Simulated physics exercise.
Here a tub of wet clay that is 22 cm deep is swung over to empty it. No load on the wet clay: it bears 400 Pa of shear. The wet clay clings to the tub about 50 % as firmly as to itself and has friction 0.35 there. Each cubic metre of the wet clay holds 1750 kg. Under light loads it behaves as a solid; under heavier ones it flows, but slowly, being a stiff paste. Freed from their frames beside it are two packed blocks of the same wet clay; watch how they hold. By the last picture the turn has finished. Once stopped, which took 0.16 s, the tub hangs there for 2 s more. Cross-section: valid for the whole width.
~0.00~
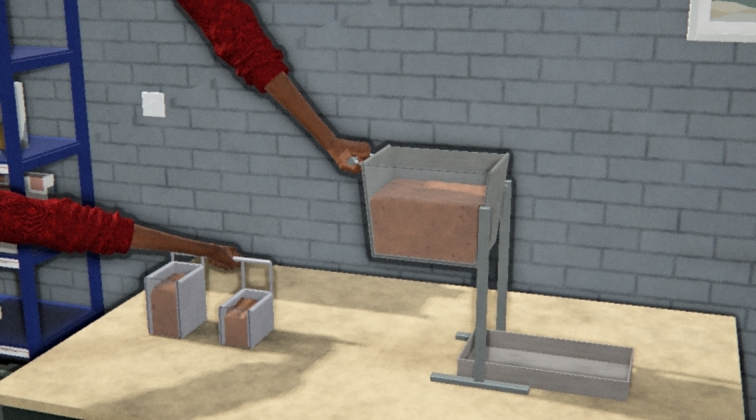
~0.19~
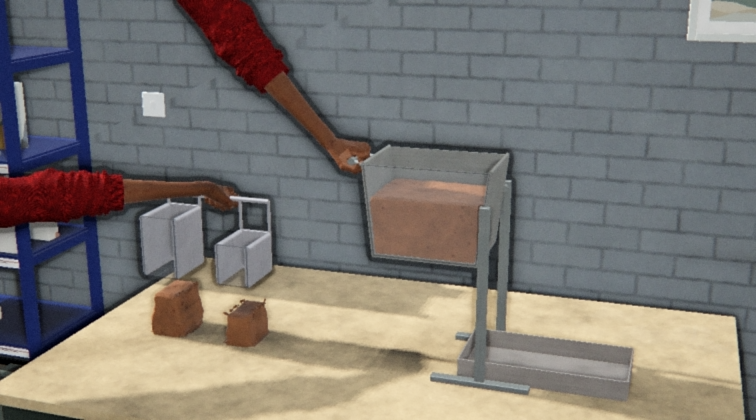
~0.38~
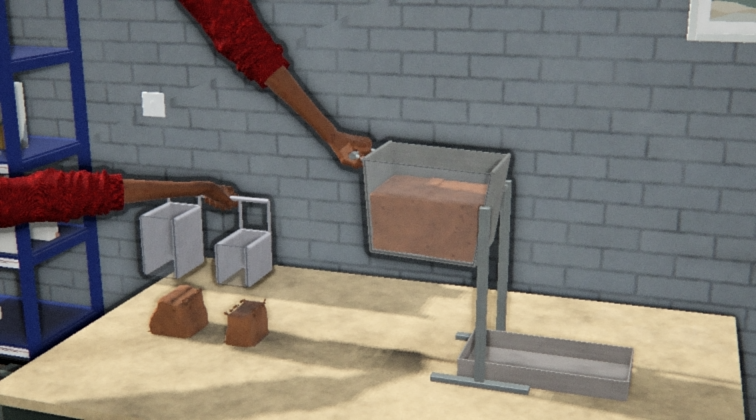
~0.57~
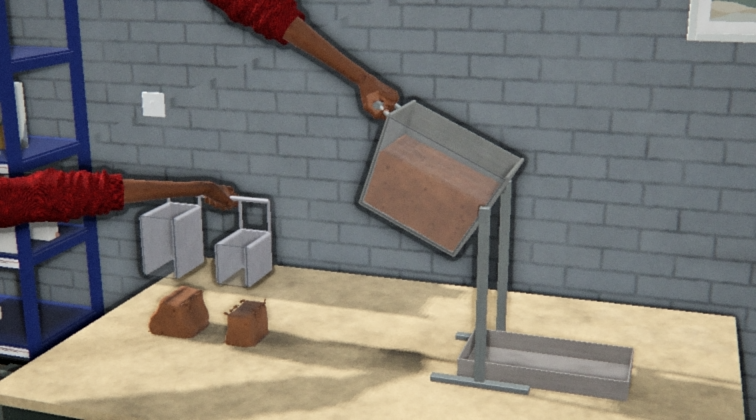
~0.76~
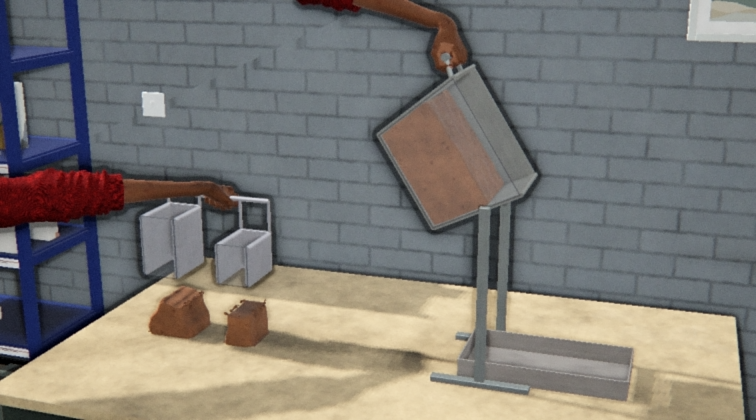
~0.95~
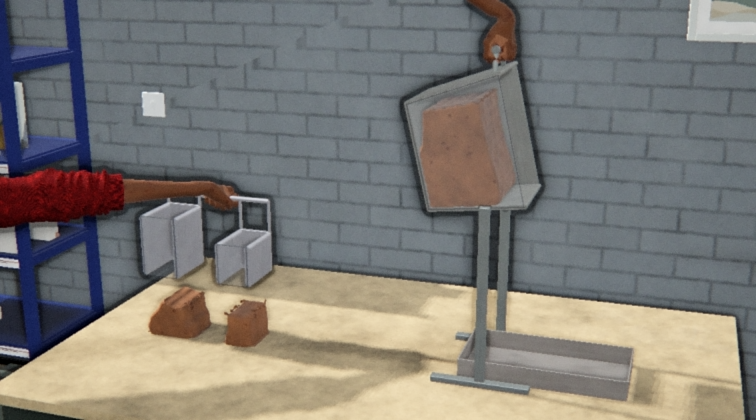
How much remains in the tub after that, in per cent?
70 %.
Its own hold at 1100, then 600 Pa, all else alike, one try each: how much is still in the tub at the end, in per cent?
It'd be some 100 percent the first time and some 85 percent the second.
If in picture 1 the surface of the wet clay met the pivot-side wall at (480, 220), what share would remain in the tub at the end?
About 90 %.
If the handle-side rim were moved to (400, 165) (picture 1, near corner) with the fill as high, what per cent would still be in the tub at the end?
About 100 per cent.
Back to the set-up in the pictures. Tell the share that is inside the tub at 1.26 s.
Near 80 %.
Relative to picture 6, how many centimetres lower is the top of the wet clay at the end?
11 cm.
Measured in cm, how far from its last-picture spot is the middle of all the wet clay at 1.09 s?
I'd estimate roughly 5 centimetres.
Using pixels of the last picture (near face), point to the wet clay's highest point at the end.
About (443, 151).
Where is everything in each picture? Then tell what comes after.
The first picture shows handle-side rim at (365, 164), tilt 0 degrees; highest point of the wet clay at (373, 197); test blocks 14 cm, 8.8 cm high (left to right).
The second picture shows handle-side rim at (365, 164), tilt 0 degrees; highest point of the wet clay at (373, 197); test blocks 12 cm, 8.8 cm high (left to right).
The third picture shows handle-side rim at (366, 159), tilt 2 degrees; highest point of the wet clay at (376, 194); test blocks 10 cm, 8.7 cm high (left to right).
The fourth picture shows handle-side rim at (391, 116), tilt 25 degrees; highest point of the wet clay at (381, 153); test blocks 10 cm, 8.7 cm high (left to right).
The fifth picture shows handle-side rim at (455, 79), tilt 58 degrees; highest point of the wet clay at (423, 105); test blocks 10 cm, 8.7 cm high (left to right).
The sixth picture shows handle-side rim at (500, 76), tilt 77 degrees; highest point of the wet clay at (472, 103); test blocks 9.9 cm, 8.7 cm high (left to right).
By 1.09 s, the tub is at 77 degrees and holds 99 %.
By 1.26 s, the tub is at 77 degrees and holds 78 %.
By 1.43 s, the tub is at 77 degrees and holds 70 %.
By 1.60 s, the tub is at 77 degrees and holds 70 %.
By 2.95 s, at the end, the tub is at 77 degrees and holds 70 %.
